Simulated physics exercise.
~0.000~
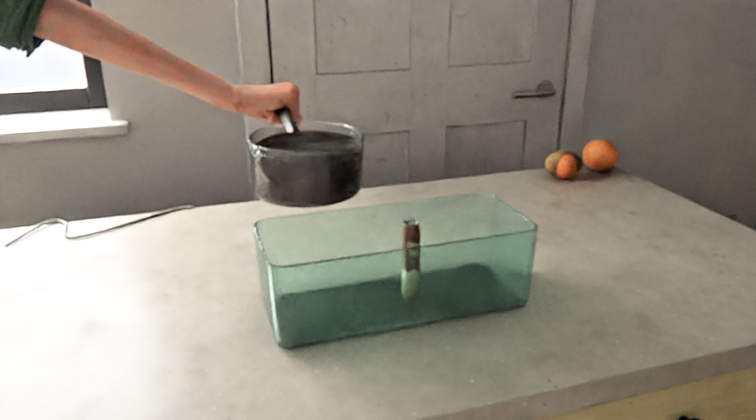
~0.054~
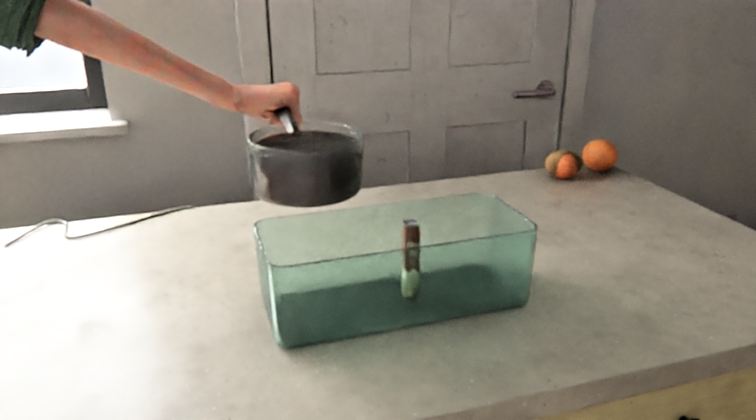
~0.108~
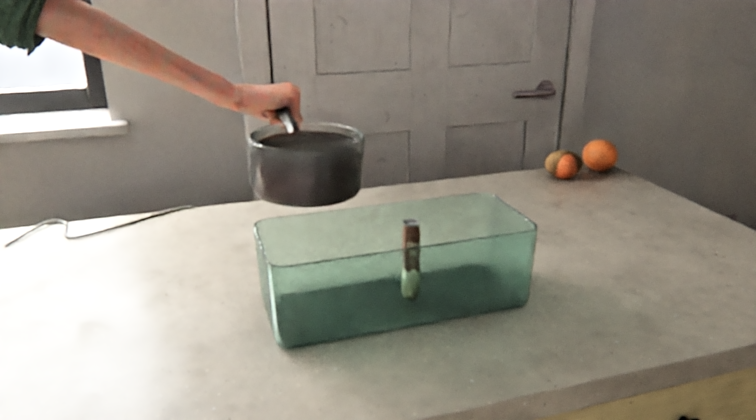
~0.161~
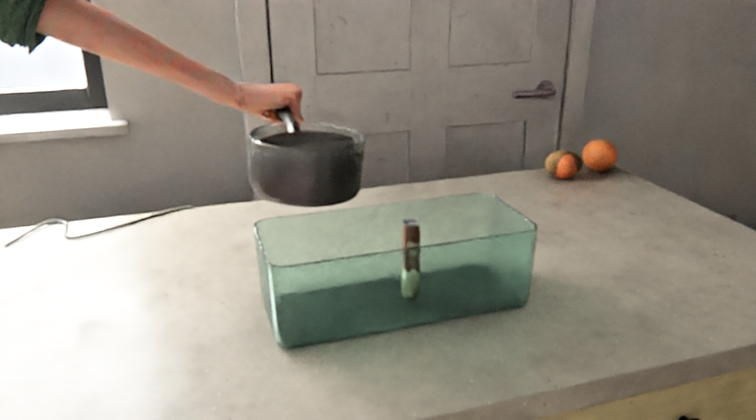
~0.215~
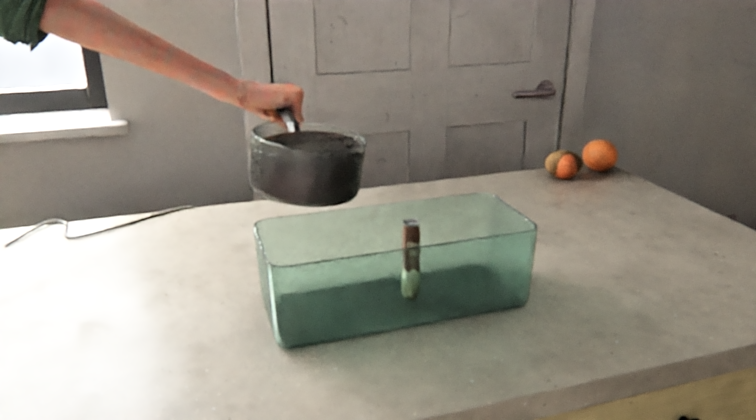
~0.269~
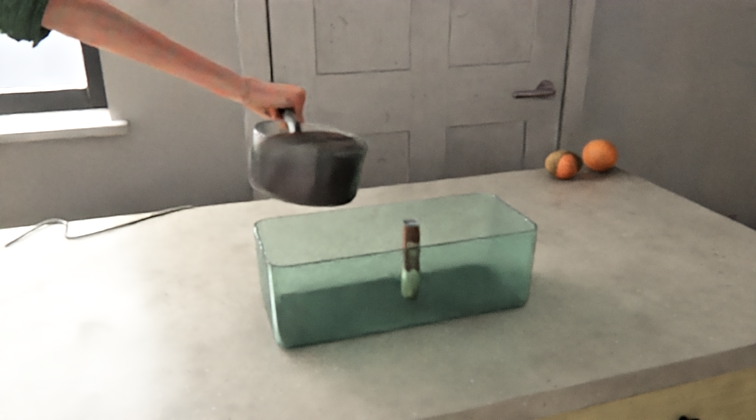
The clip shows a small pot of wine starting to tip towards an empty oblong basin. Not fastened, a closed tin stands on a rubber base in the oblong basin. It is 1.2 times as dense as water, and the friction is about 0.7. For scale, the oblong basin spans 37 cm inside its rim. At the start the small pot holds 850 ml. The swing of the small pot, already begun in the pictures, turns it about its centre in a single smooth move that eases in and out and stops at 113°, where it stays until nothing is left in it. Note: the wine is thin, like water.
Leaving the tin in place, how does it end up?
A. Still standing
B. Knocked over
Option B: Knocked over.
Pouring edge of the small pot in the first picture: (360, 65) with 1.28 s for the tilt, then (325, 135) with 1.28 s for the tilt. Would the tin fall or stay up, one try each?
Try 1: Still standing; try 2: Still standing.
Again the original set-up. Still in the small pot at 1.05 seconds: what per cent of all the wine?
Remaining share: Approx. 6 %.
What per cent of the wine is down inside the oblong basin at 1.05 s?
Around 90 per cent of the whole.
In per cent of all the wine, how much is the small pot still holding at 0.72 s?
Near 48 in a hundred.
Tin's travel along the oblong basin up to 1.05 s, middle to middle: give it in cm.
Centre to centre, close to 2 cm.
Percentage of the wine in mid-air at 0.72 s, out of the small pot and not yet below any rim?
It comes to roughly 28 per cent.
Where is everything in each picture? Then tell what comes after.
Tilt 0°; pouring edge (360, 133); surface from (251, 148) to (357, 138); the oblong basin's rim runs from (261, 244) to (514, 210); the tin's top is at (411, 226), in the first frame.
Tilt 1°; pouring edge (360, 133); surface from (251, 148) to (357, 139), in the second frame.
Tilt 2°; pouring edge (361, 134); surface from (251, 148) to (357, 139), in the third frame.
Tilt 4°; pouring edge (362, 137); surface from (252, 148) to (358, 140), in the fourth frame.
Tilt 8°; pouring edge (363, 140); surface from (253, 148) to (359, 140), in the fifth frame.
Tilt 12°; pouring edge (364, 144); surface from (254, 148) to (361, 140), in the sixth frame.
After 0.72 s the tilt is 68° and 48 per cent is still to pour; the tin stands where it began.
After 1.05 s the tilt is 105° and 6 per cent is still to pour; the tin leans 18°.
After 1.40 s the tilt is 113° and 0 per cent is still to pour; the tin lies on its side.
After 1.78 s the tilt is 113° and 0 per cent is still to pour; the tin lies on its side.
In the end the tin lies on its side.
